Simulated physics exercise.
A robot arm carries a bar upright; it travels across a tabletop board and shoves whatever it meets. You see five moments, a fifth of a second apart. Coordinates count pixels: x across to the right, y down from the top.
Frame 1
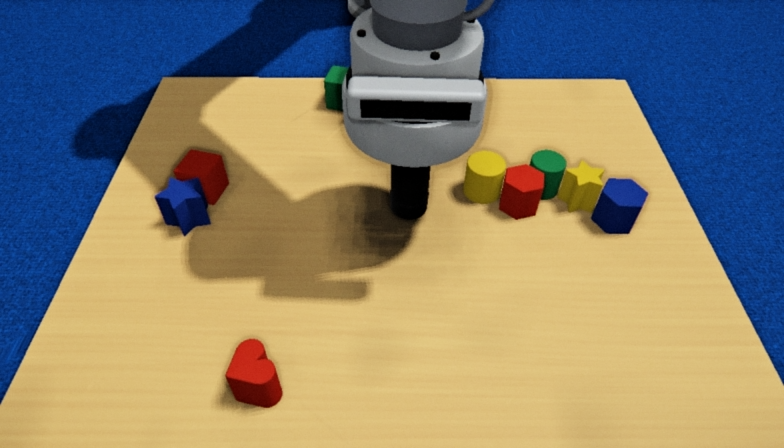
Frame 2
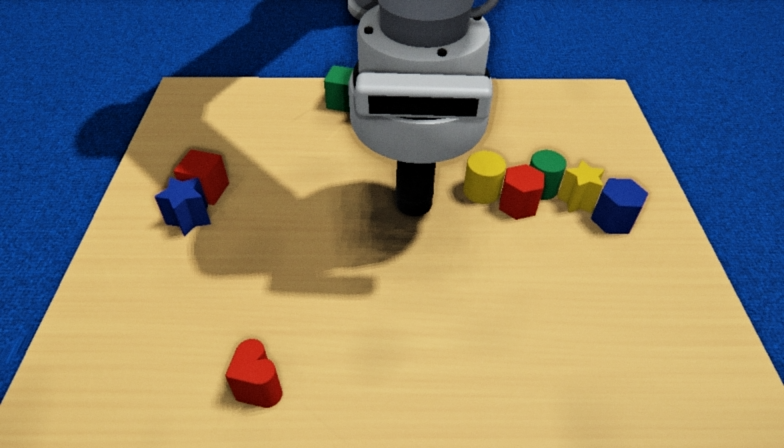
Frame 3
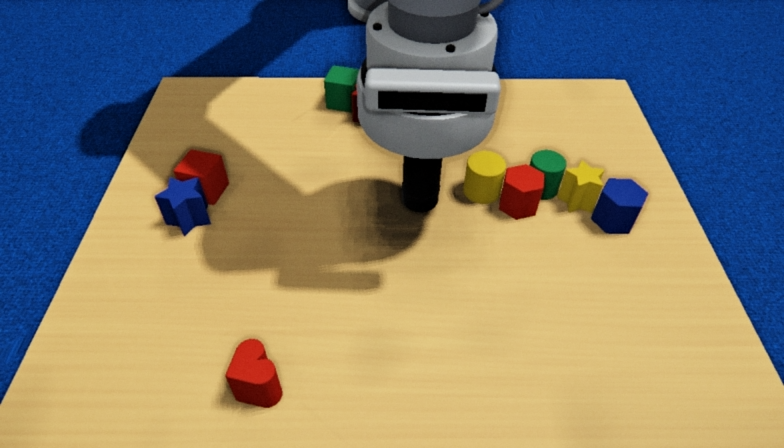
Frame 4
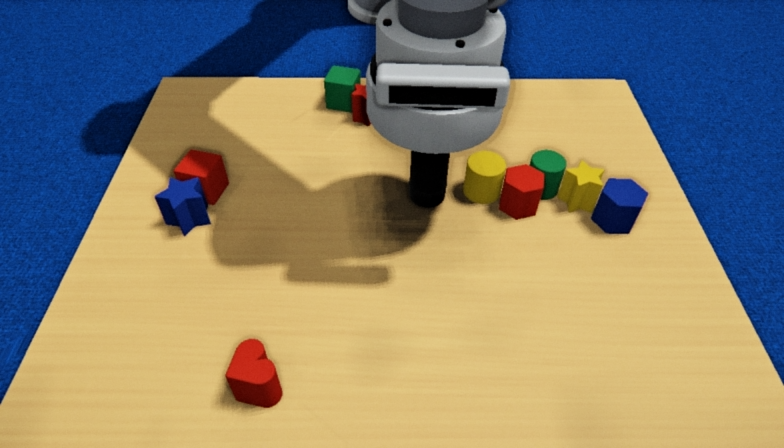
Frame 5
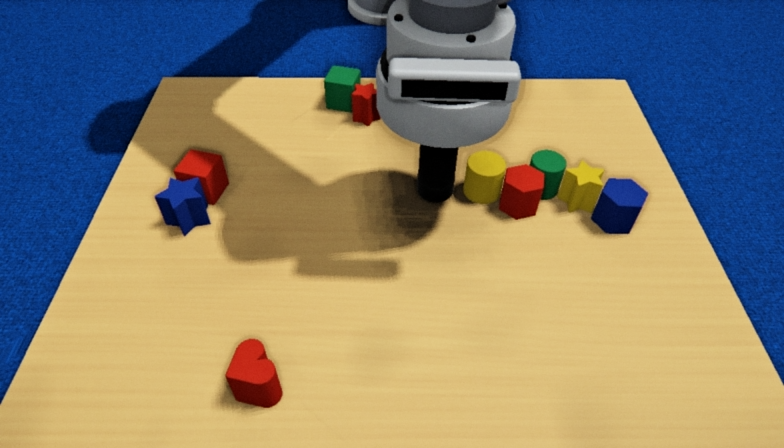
A gray robot arm moves its black bar slightly right, toward the yellow round block.
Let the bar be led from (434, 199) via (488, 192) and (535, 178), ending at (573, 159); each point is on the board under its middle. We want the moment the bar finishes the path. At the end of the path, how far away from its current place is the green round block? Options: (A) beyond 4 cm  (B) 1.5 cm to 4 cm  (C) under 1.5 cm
A
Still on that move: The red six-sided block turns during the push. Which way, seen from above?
Short answer: Clockwise.
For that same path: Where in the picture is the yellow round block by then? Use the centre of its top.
It should be at (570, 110) by then.
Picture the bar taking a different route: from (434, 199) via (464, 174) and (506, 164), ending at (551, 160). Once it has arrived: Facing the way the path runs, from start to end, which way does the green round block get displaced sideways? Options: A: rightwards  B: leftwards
A: Rightwards.
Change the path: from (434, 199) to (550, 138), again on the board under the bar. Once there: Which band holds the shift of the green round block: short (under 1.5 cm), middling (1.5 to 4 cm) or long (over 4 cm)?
The answer here is from 1.5 to 4 cm.
The first path, step by step. One third of the way, bar at (491, 184); yellow round block at (524, 152); red six-sided block at (539, 179), turned 45° clockwise; green round block at (561, 157).
Two thirds of the way, bar at (539, 170); yellow round block at (555, 130); red six-sided block at (544, 181), turned 50° clockwise; green round block at (583, 150); yellow star-shaped block at (590, 174), turned 15° clockwise.
At the end, bar at (576, 151); yellow round block at (570, 110); red six-sided block at (544, 181), turned 50° clockwise; green round block at (612, 147); yellow star-shaped block at (591, 174), turned 15° clockwise.
